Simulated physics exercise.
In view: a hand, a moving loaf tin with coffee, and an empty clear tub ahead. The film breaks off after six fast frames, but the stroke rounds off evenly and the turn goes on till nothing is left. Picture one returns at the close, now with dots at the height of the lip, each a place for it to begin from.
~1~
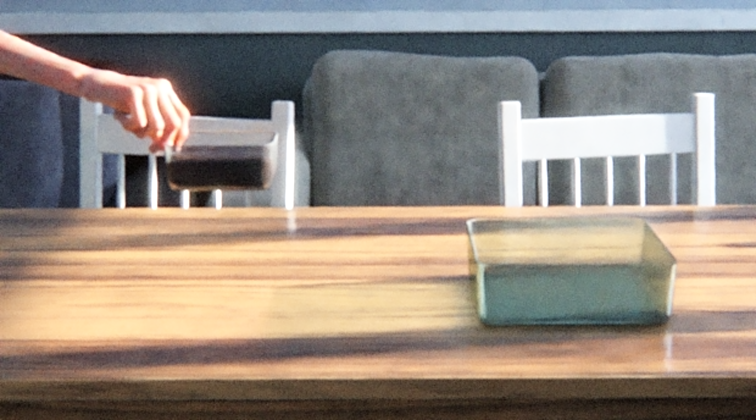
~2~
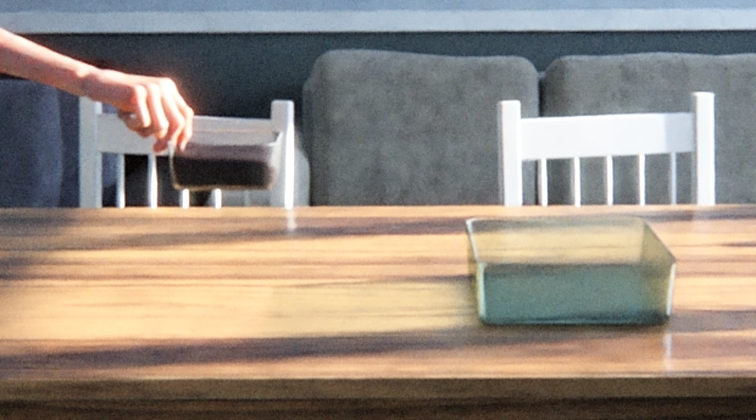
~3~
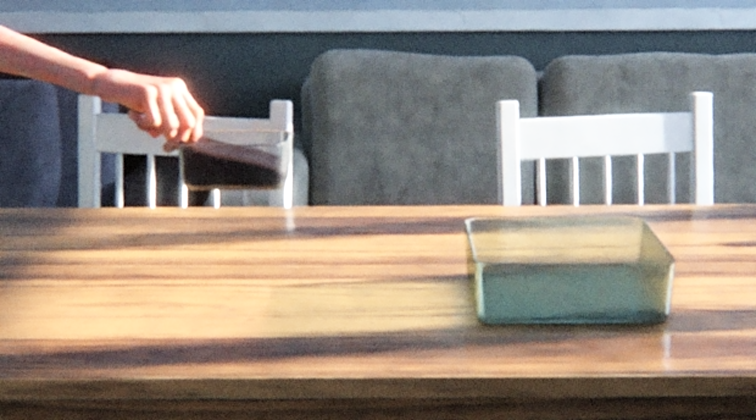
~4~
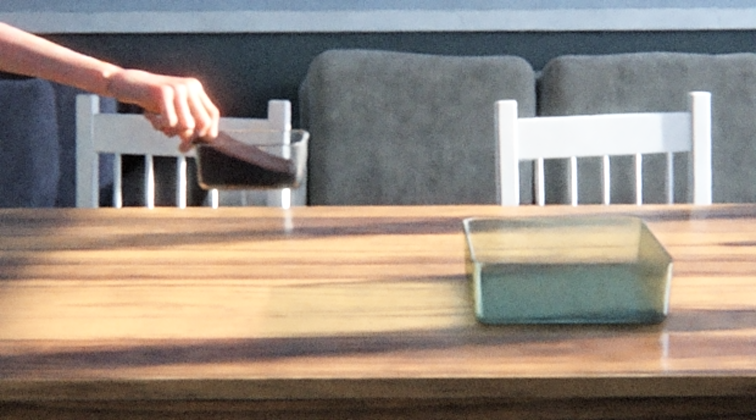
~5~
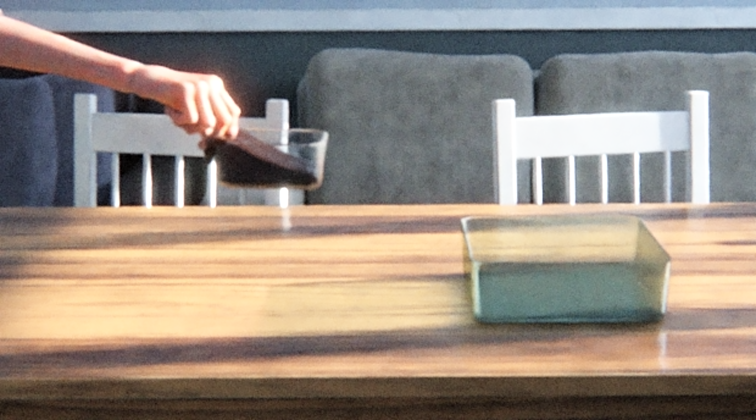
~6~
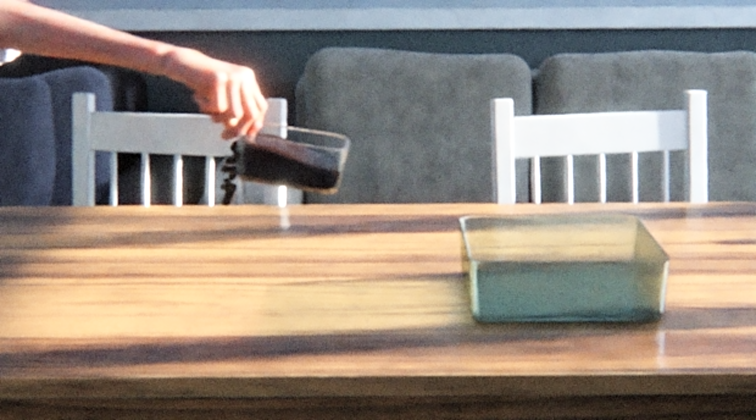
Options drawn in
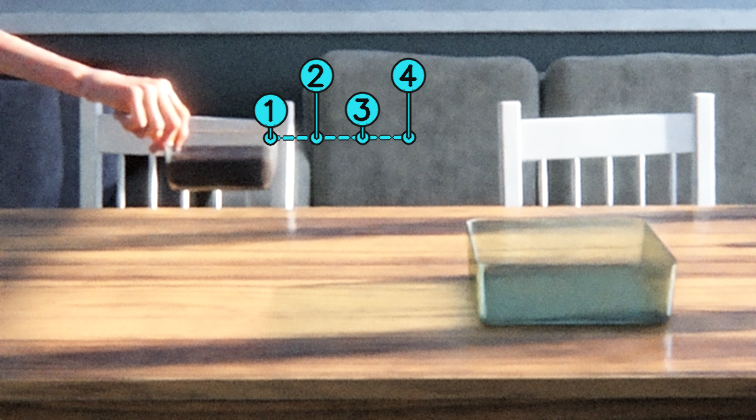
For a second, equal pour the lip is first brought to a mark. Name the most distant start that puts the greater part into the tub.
2.
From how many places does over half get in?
Three.
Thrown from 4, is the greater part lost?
No, not at all.
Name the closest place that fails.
It is 1.
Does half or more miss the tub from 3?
No, not at all.
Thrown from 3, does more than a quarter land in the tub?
Yes, clearly.
On the marked copy, 1 at (270, 138); 2 at (316, 137); 3 at (362, 137); 4 at (408, 137).
With 1, about 29 % lands in the tub, 67 % falls short and 4 % goes beside or beyond.
With 2, about 63 % lands in the tub, 30 % falls short and 7 % goes beside or beyond.
With 3, about 77 % lands in the tub, 12 % falls short and 10 % goes beside or beyond.
With 4, about 90 % lands in the tub, 7 % falls short and 3 % goes beside or beyond.
